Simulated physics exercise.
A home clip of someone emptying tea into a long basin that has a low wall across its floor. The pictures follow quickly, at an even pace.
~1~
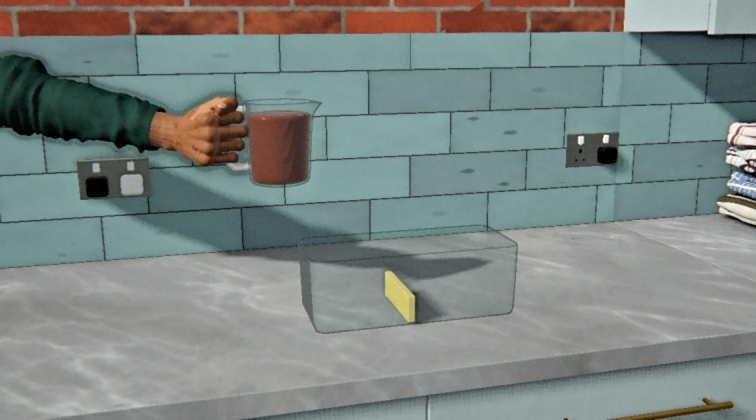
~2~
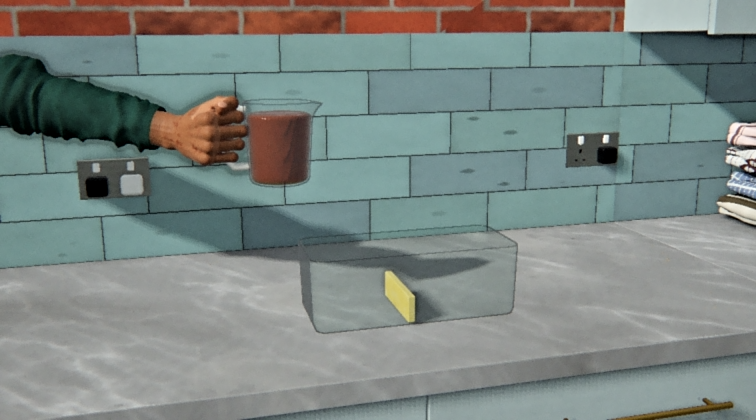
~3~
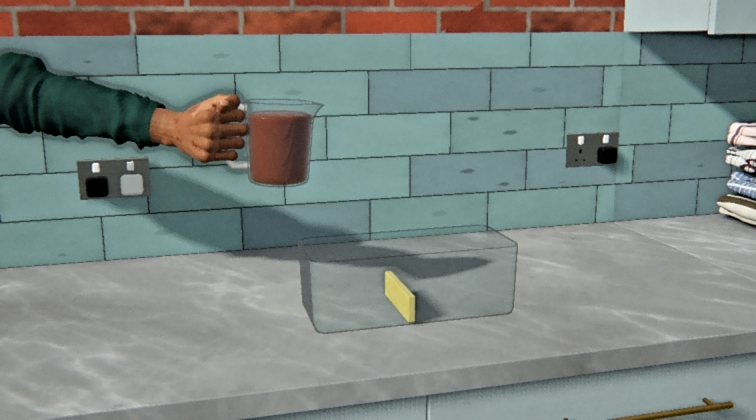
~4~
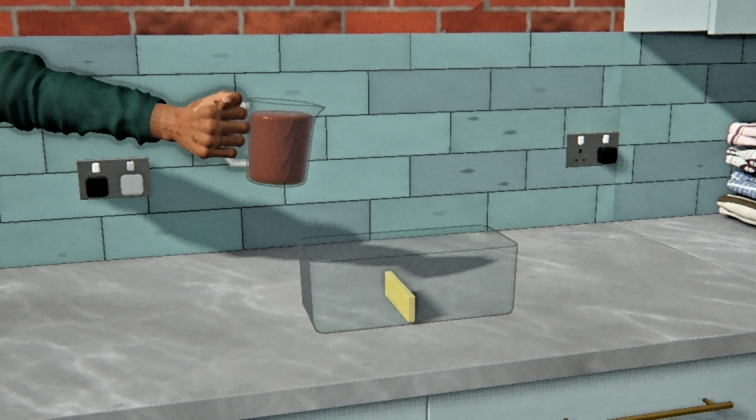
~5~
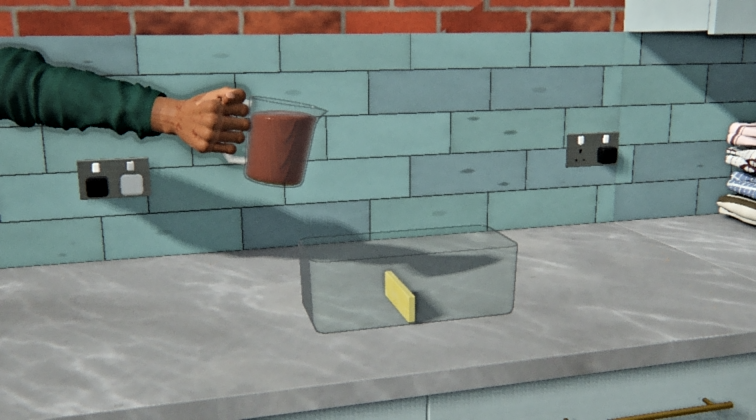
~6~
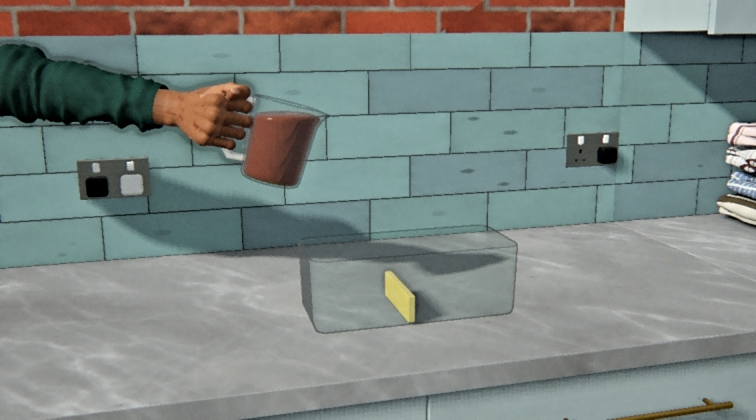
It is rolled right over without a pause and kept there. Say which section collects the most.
The left part.
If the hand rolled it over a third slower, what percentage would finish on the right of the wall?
Close to 5 per cent.
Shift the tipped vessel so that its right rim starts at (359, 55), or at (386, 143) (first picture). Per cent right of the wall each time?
First some 90, then 95 per cent.
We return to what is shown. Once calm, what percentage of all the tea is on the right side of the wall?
Near 5 %.
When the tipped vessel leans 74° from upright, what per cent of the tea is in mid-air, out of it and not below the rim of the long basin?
Near 20 %.
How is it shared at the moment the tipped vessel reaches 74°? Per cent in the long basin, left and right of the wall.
Left about 5, right about 0.
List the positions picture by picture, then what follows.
In the first frame, tilt 0°; pouring edge (322, 102); surface from (245, 115) to (311, 113); the long basin's rim runs from (305, 251) to (502, 236); the wall's top is at (399, 284).
In the second frame, tilt 1°; pouring edge (323, 102); surface from (245, 115) to (311, 113).
In the third frame, tilt 3°; pouring edge (324, 104); surface from (246, 114) to (312, 114).
In the fourth frame, tilt 6°; pouring edge (326, 106); surface from (247, 114) to (314, 114).
In the fifth frame, tilt 10°; pouring edge (328, 110); surface from (249, 115) to (316, 115).
In the sixth frame, tilt 16°; pouring edge (331, 115); surface from (251, 116) to (320, 116).
A moment on, the tilt is 74° and 76 per cent is still to pour, 4 is left of the wall and 0 right of it.
Next, the tilt is 100° and 26 per cent is still to pour, 47 is left of the wall and 0 right of it.
Then the tilt is 101° and 4 per cent is still to pour, 82 is left of the wall and 2 right of it.
Later the tilt is 101° and 0 per cent is still to pour, 89 is left of the wall and 5 right of it.
At rest 90 per cent lies left of the wall, 5 right of it and 5 outside.
